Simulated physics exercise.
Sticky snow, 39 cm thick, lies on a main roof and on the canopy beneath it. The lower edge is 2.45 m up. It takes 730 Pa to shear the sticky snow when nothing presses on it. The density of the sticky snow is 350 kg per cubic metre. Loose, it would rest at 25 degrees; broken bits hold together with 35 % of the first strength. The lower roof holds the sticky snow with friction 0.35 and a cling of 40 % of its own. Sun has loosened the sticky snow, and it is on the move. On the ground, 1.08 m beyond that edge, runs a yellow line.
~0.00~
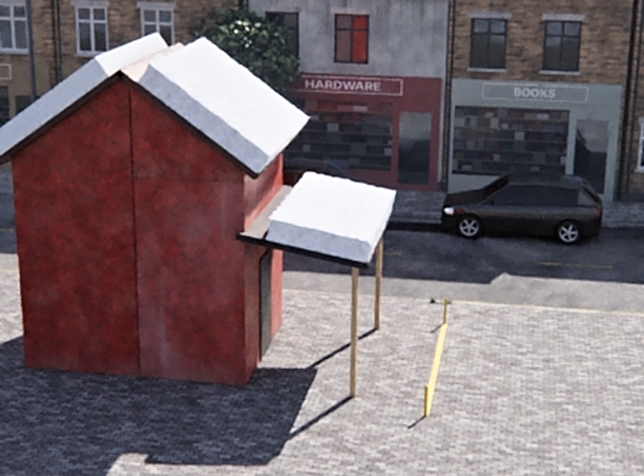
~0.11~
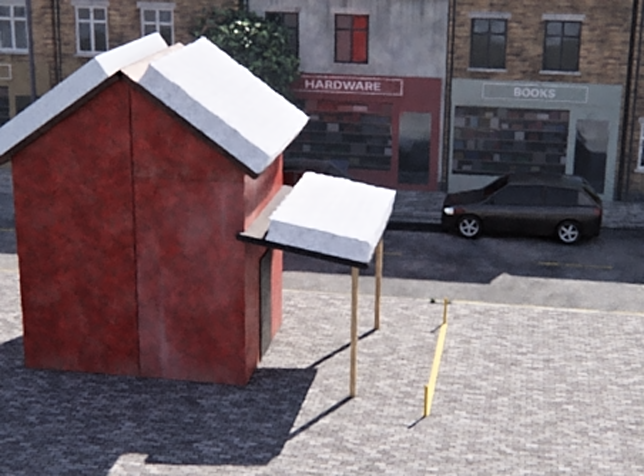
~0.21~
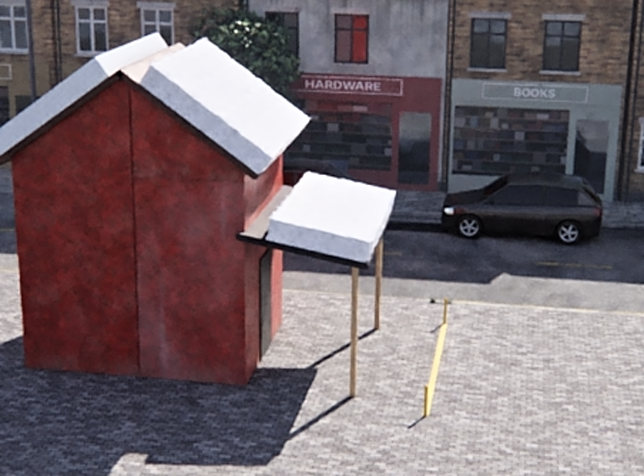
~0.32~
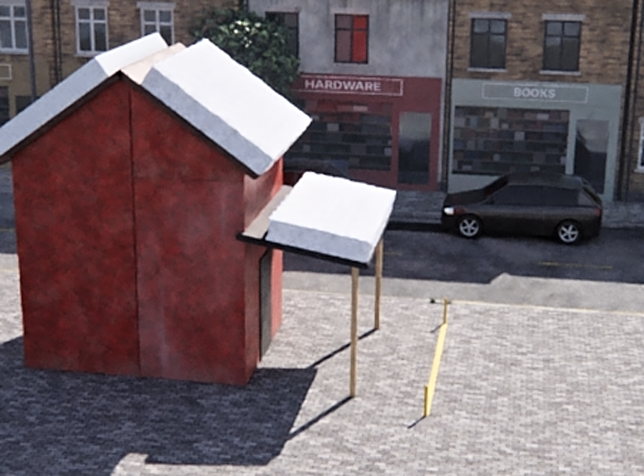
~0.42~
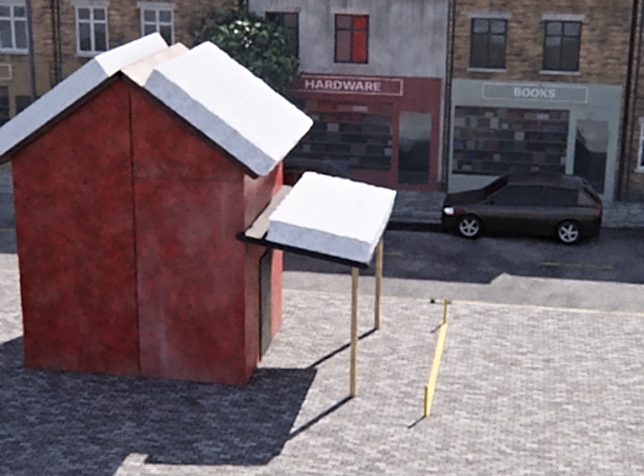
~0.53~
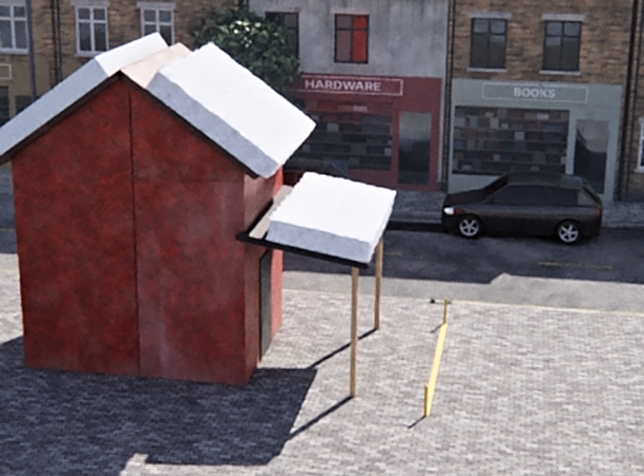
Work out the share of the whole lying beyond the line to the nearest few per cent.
The share of the whole lying beyond the line is near 7 %.
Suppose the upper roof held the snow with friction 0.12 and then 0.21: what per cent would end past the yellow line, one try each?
In turn about 45 %, 40 %.
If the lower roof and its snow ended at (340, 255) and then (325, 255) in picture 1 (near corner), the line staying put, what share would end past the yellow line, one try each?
In turn about 20 %, 30 %.
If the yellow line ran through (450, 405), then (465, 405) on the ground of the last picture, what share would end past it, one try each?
In turn about 3 %, 1 %.
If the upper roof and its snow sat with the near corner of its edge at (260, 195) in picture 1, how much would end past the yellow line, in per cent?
Then about 0 %.
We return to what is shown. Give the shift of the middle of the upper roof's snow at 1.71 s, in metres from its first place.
Roughly 1.8 m.
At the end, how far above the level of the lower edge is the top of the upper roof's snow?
About 1.1 m.
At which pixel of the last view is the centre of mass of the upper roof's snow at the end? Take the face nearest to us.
At about (336, 267).
After 1.07 s, none is below the lower edge and 0 % is past the line.
After 1.71 s, none is below the lower edge and 0 % is past the line.
After 2.36 s, none is below the lower edge and 0 % is past the line.
After 3.00 s, 17 % is below the lower edge and 0 % is past the line.
After 6.00 s, at the end, 28 % is below the lower edge and 7 % is past the line.
